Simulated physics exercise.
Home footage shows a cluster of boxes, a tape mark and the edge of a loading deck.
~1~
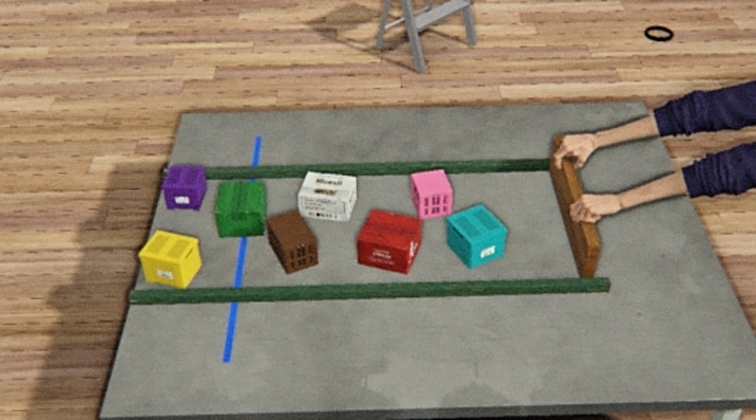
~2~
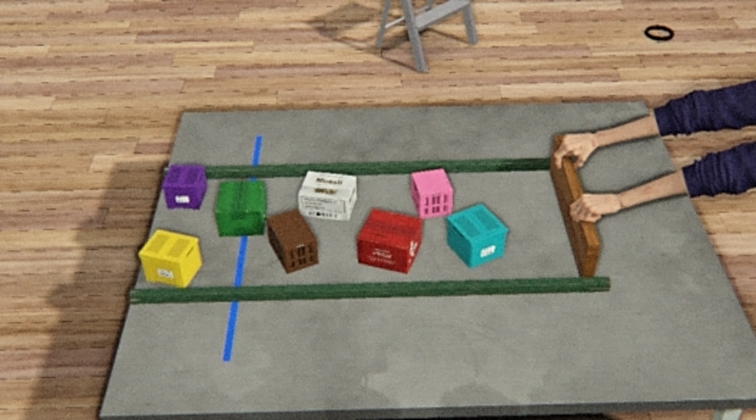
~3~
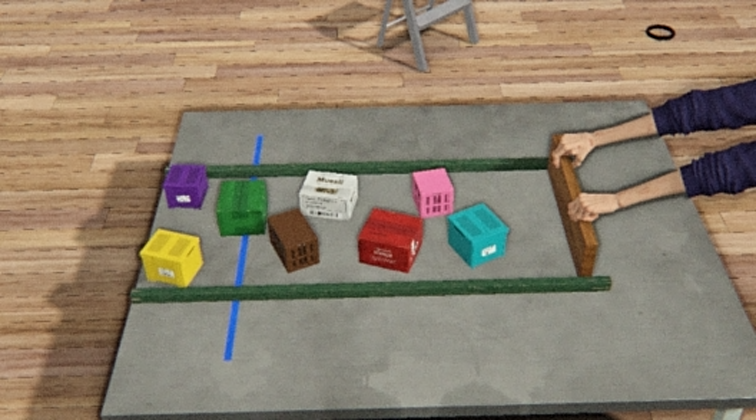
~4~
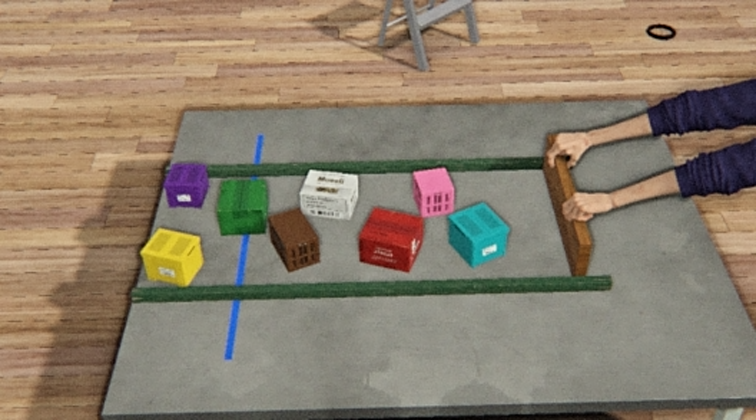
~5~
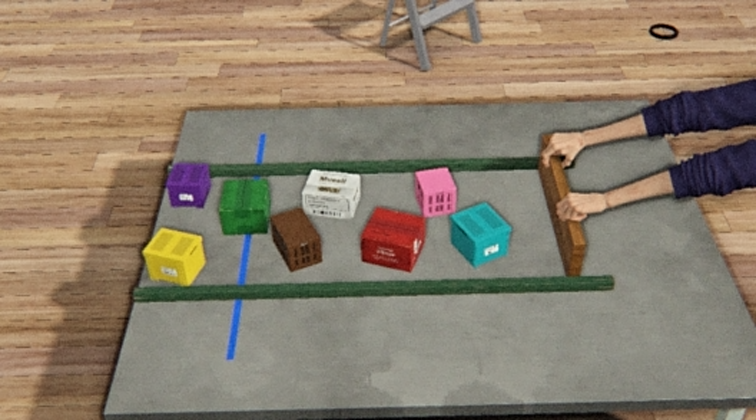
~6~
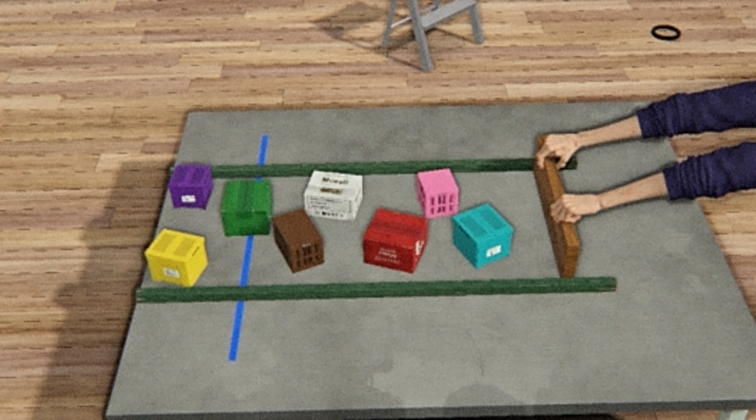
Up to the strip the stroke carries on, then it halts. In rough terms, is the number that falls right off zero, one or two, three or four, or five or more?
The tally of those that come down is above two and below five.
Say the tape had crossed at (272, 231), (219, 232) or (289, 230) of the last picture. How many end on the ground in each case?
You'd get 2, then 5, then 1.
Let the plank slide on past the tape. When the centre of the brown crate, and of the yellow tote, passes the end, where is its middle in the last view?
The middle is at (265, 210) when it's the brown crate, and at (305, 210) when it's the yellow tote.
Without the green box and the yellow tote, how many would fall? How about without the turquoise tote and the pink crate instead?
2, then 1.
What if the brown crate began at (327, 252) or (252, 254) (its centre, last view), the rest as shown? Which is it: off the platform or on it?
First it does not stay, second it does not stay.
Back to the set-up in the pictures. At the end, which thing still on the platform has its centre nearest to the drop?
Red parcel - nearest.
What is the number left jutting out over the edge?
It comes to 0.
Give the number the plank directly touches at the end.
At rest, 2 are in contact.
Soon after, none off yet; purple tote at rest near (192, 187); yellow tote at rest near (178, 259); green box at rest near (248, 208).
Then, none off yet; purple tote at rest near (192, 187); yellow tote at rest near (178, 259); green box moving near (246, 208).
By the end, the number that fall off is three or four; fallen, brown crate, green box, yellow tote and purple tote.
